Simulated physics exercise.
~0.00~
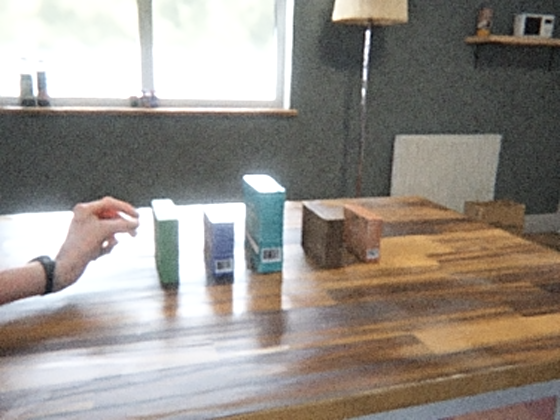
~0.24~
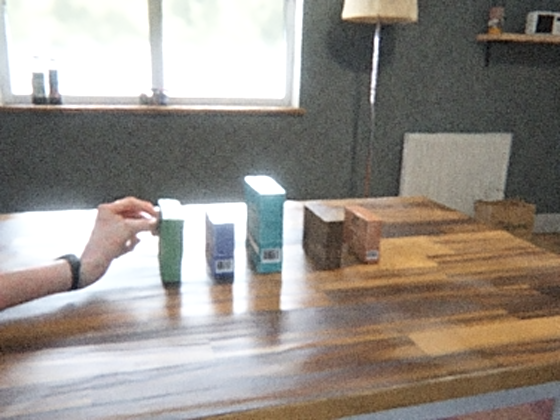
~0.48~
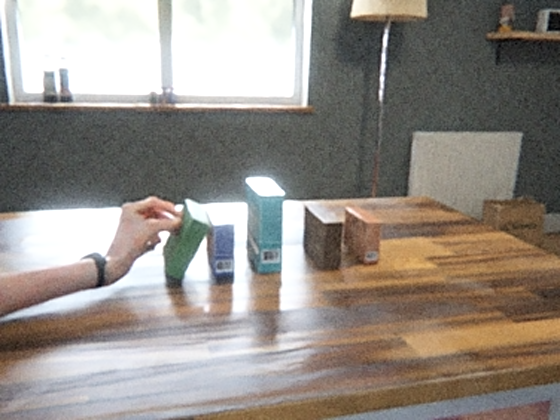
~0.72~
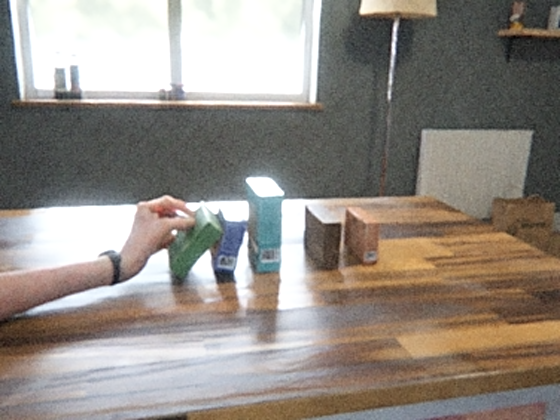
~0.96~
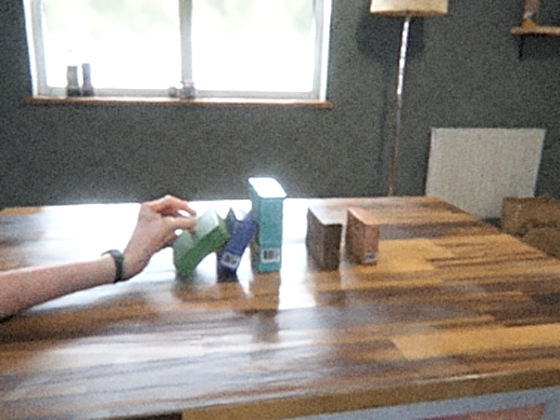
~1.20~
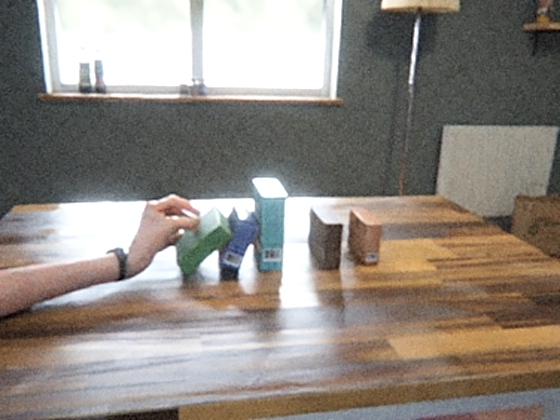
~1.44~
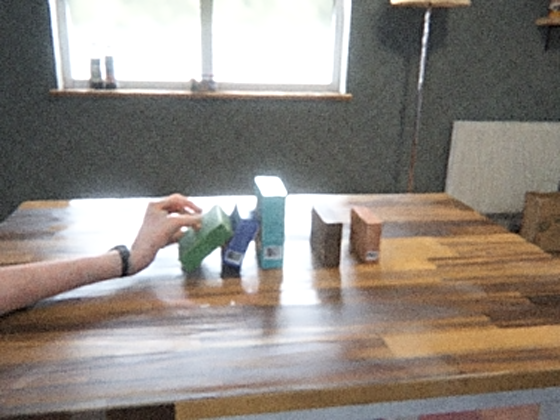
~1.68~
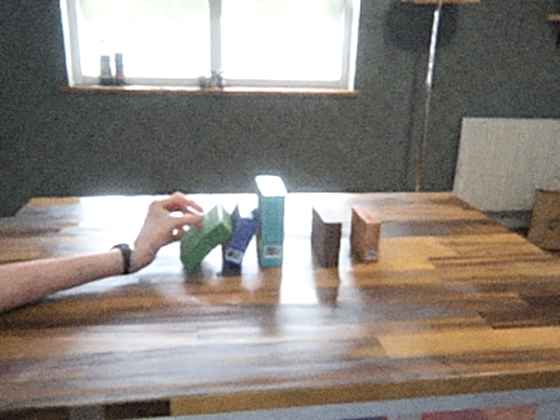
The footage shows five upright boxes in a row on a wooden table as a hand pushes the top of the green one to the right, tipping it into the blue one, which leans against the tall turquoise box; the turquoise, brown and orange boxes stay standing.
